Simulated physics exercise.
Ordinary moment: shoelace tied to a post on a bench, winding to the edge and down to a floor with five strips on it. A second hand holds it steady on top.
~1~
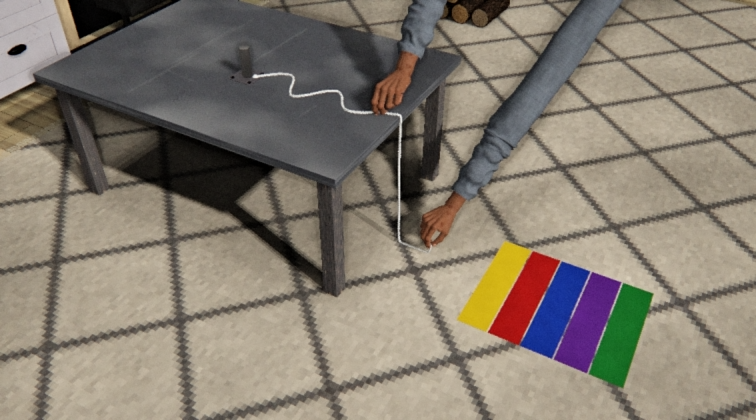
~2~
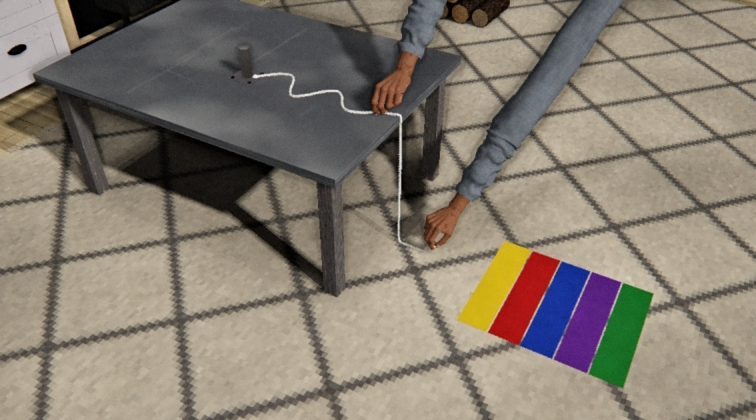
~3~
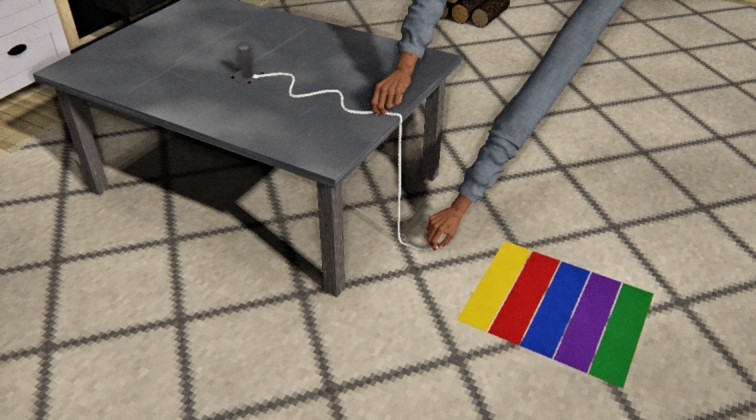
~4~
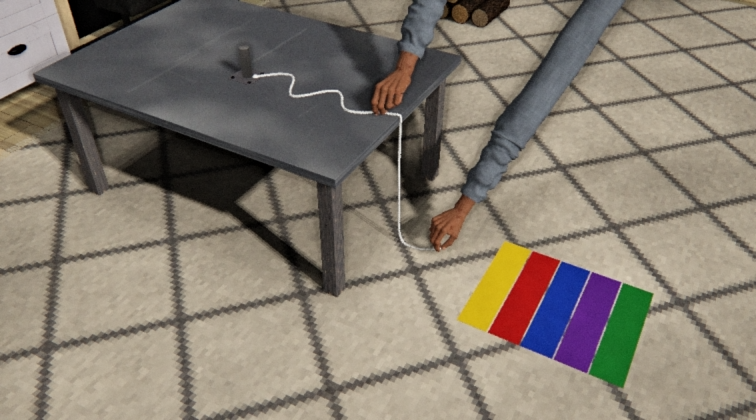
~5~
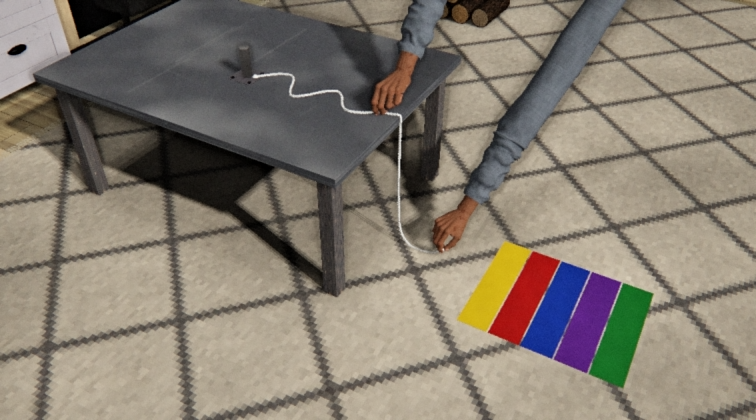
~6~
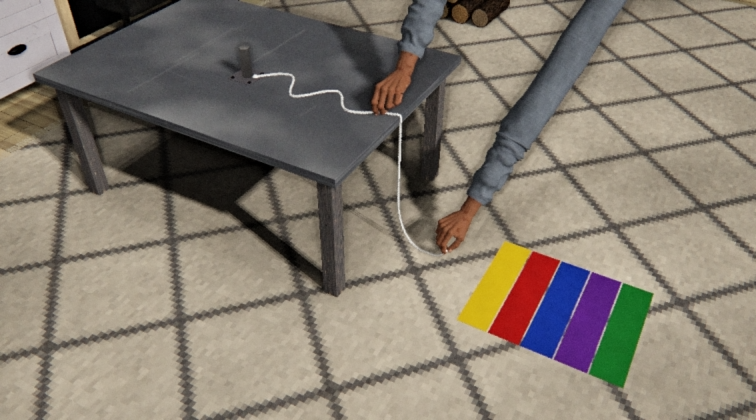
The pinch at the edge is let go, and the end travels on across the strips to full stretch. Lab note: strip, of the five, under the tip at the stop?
Purple.
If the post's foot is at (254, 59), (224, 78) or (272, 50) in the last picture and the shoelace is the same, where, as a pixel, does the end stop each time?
The first try gives about (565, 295), the second about (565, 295) and the third about (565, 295).
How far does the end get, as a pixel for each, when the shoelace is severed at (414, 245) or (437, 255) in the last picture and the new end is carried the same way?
I'd say somewhere near (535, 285) the first time and near (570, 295) the second time.
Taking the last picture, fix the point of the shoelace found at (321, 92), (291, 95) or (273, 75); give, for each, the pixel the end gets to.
First near (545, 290), then near (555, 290), then near (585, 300).
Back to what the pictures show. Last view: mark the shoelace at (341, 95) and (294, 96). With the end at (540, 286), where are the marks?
About (373, 109) for the first point; the other lies about (325, 97).
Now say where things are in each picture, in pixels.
End (431, 245); yellow (480, 310); red (511, 322); blue (544, 335); purple (577, 349); green (612, 363), in the first frame.
End (435, 247); shoelace through (284, 74) (306, 95) (344, 108) (400, 124) (400, 183) (399, 231), in the second frame.
End (437, 247), in the third frame.
End (440, 249); shoelace through (284, 74) (306, 95) (344, 108) (400, 124) (399, 183) (399, 232), in the fourth frame.
End (443, 250), in the fifth frame.
End (447, 251); shoelace through (284, 74) (306, 95) (344, 108) (400, 124) (399, 183) (405, 232), in the sixth frame.
Early on, end near (540, 286); over red.
Midway, end near (572, 298); over blue.
At the end of the slack, end near (592, 305); over purple. It gets as far as the purple strip.
